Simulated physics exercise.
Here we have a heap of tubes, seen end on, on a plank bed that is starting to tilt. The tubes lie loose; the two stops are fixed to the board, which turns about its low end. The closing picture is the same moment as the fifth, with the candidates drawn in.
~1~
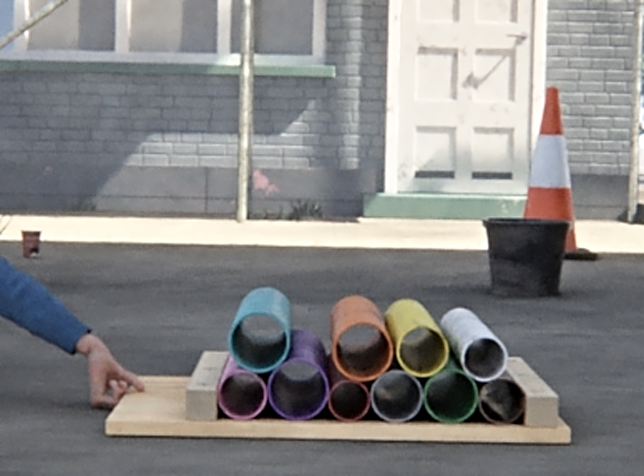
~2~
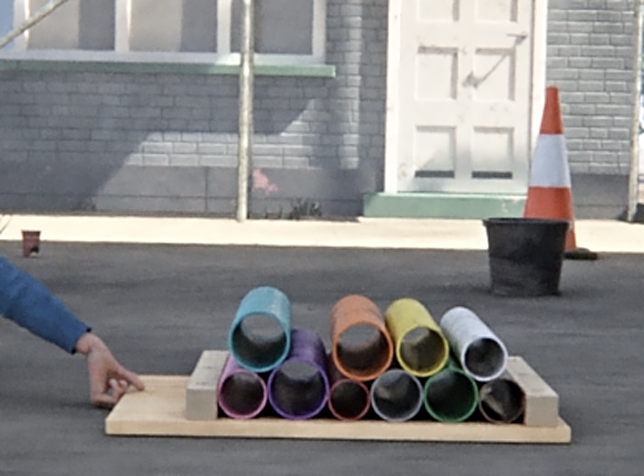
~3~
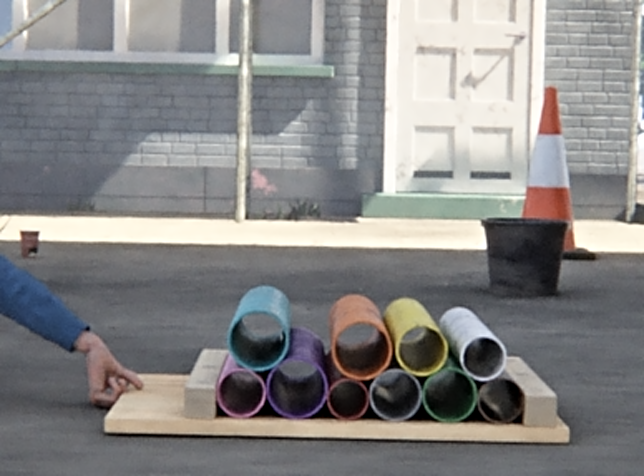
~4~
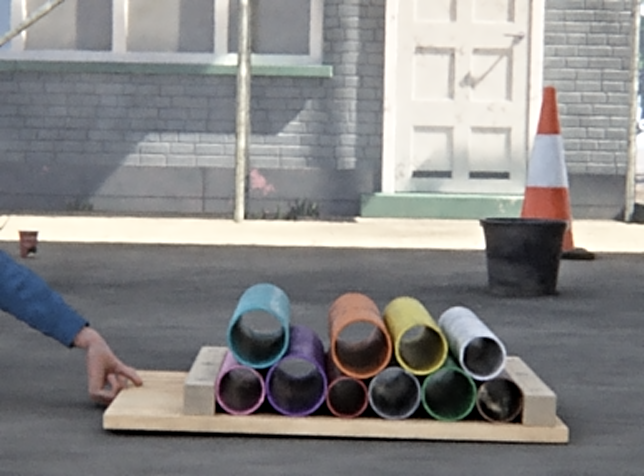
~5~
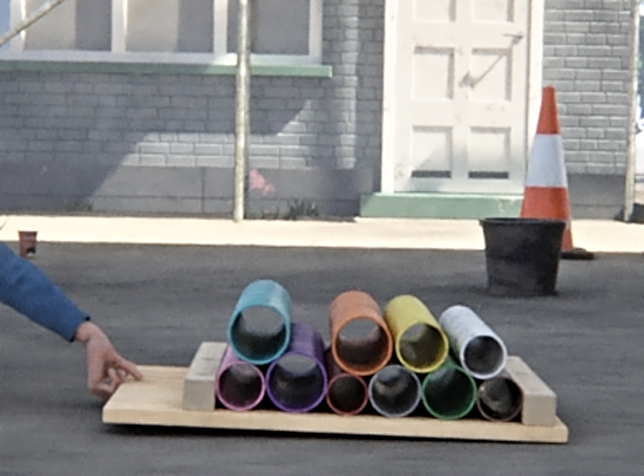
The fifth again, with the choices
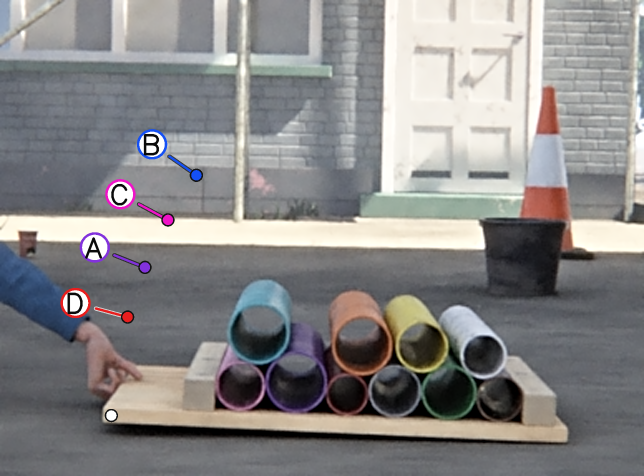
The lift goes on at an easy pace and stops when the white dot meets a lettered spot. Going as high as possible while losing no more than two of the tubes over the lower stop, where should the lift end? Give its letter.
Raise it to B.
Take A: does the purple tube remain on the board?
The purple tube: Yes.
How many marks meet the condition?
Four of them.
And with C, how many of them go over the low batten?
It comes to one.
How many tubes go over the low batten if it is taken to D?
It comes to none.
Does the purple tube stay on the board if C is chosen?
The purple tube: Yes.
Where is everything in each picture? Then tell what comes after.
Purple tube (298, 390); red tube (349, 400); grey tube (397, 397), in the first frame.
Grey tube (397, 395); green tube (451, 395), in the second frame.
Board (335, 391); pink tube (241, 393); turquoise tube (258, 341); white tube (483, 358), in the third frame.
Board (334, 389); pink tube (241, 390); purple tube (297, 386), in the fourth frame.
Board (334, 386); pink tube (241, 386); purple tube (297, 382), in the fifth frame.
On the marked copy, A at (145, 268); B at (197, 176); C at (168, 220); D at (127, 317); the white dot at (111, 416).
Following B. Soon after the start, board at 19°.
Later, board at 34°.
In the end, board at 34°, two over the low batten (white, yellow).
As for the rest, A none over the low batten; C one over the low batten (white); D none over the low batten.
